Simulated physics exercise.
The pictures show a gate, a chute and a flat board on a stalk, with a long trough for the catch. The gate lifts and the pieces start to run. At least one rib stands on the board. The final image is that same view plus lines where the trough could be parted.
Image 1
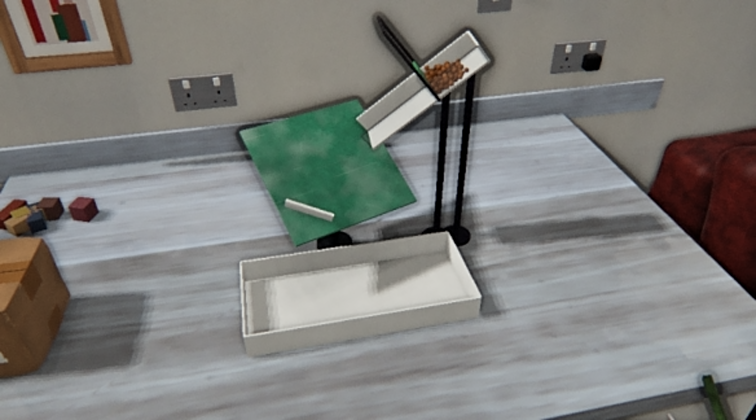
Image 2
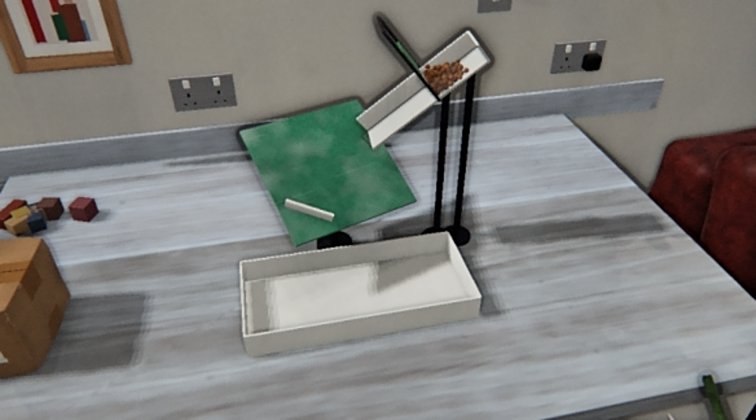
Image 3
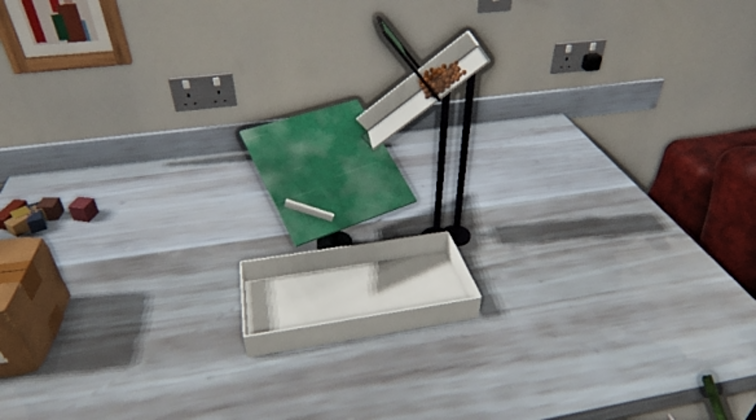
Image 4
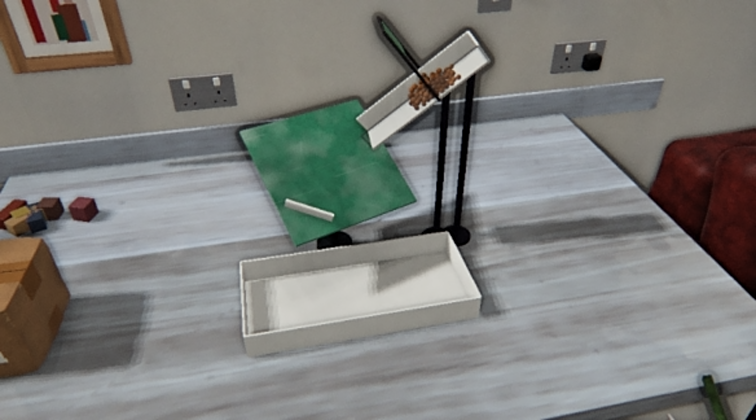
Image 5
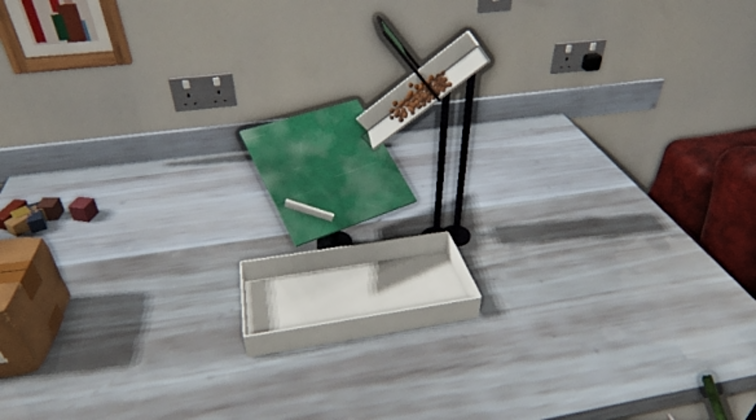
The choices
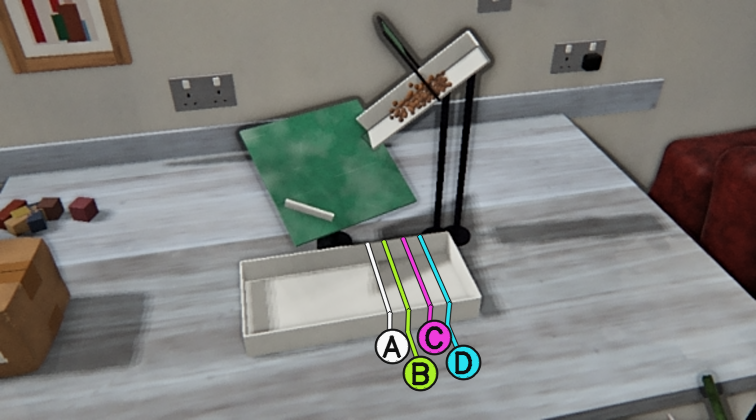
Small brown balls slide down a white sloping chute above a tilted green board.
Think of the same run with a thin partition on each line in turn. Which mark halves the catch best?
Line A does it best.
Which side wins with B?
The left side.
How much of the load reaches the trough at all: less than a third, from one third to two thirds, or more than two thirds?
It is more than two thirds.
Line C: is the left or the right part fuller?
Left.
On the marked copy, line A crosses the front rim at (389, 312); line B crosses the front rim at (408, 309); line C crosses the front rim at (430, 305); line D crosses the front rim at (449, 302).
Choosing A, of what is caught, roughly two thirds on the left of the divider, roughly a third on the right.
Choosing B, of what is caught, almost all on the left of the divider, about a tenth on the right.
Choosing C, of what is caught, almost all on the left of the divider, just a few on the right.
Choosing D, of what is caught, almost all on the left of the divider, just a few on the right.
